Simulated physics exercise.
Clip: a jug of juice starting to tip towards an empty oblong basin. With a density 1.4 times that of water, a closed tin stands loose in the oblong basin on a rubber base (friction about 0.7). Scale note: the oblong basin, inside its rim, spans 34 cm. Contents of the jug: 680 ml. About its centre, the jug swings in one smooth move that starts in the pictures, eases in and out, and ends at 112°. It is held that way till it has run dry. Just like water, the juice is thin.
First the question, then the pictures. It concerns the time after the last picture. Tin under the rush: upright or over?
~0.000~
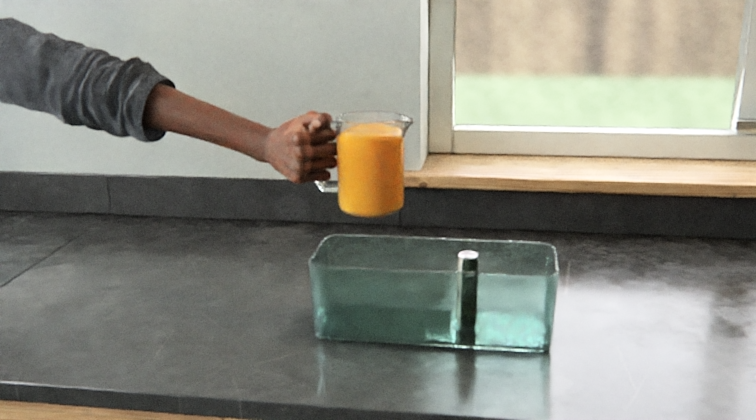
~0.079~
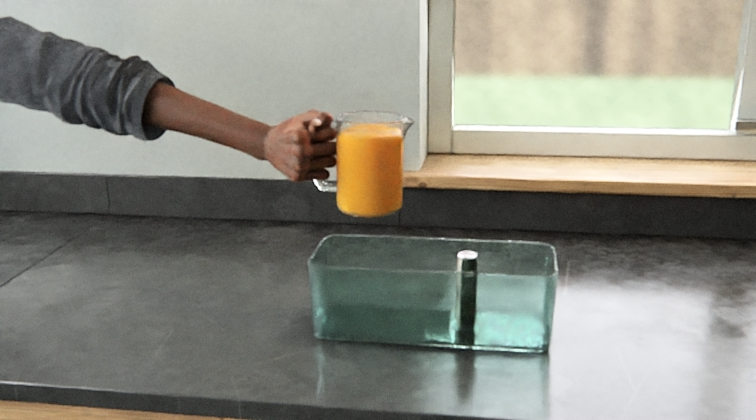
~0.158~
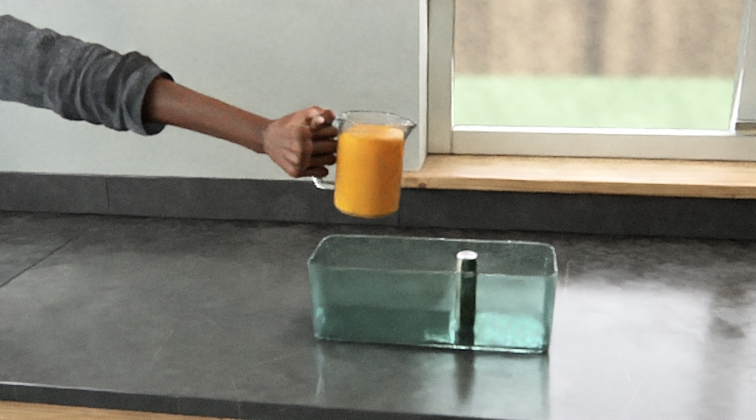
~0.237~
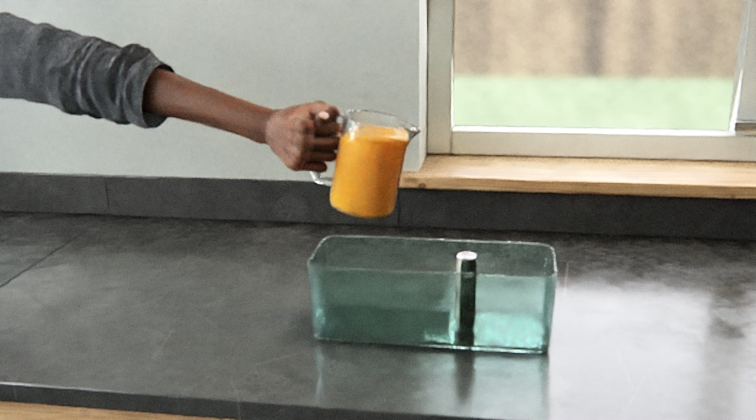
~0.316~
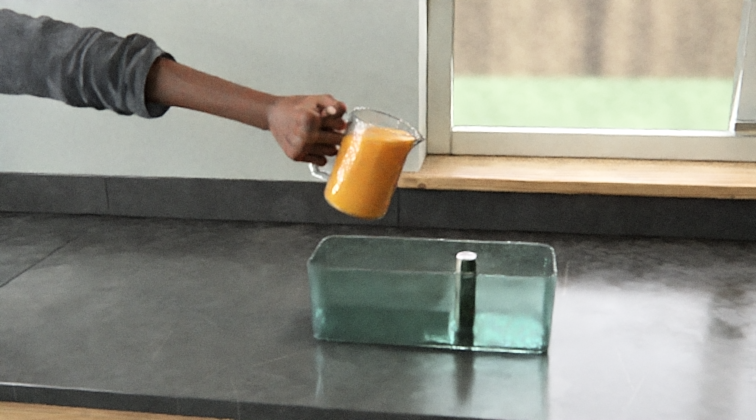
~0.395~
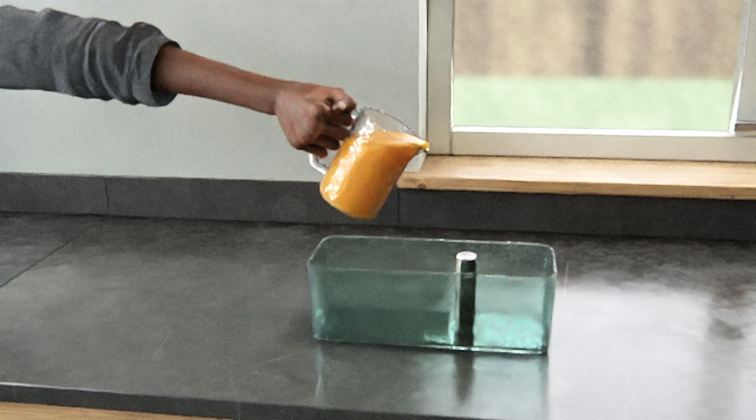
It tips.
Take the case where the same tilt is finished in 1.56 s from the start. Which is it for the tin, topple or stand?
In that case the tin overturns.
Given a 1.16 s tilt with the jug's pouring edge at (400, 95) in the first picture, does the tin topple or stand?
After that, the tin overturns.
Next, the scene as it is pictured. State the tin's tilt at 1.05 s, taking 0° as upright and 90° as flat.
Some 5°.
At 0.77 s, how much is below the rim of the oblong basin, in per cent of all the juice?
Roughly 12 percent of it.
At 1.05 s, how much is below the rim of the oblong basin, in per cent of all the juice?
Value: Approx. 68 %.
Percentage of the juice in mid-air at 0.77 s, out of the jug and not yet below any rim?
Close to 18 per cent, I'd say.
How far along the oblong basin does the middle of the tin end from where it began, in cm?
The middle of the tin ends some 6.0 cm along the basin.
After 0.77 s the tilt is 85° and 69 per cent is still to pour; the tin stands where it began.
After 1.05 s the tilt is 110° and 18 per cent is still to pour; the tin leans 4°.
After 1.34 s the tilt is 112° and 1 per cent is still to pour; the tin lies on its side.
After 1.65 s the tilt is 112° and 0 per cent is still to pour; the tin lies on its side.
In the end the tin lies on its side.
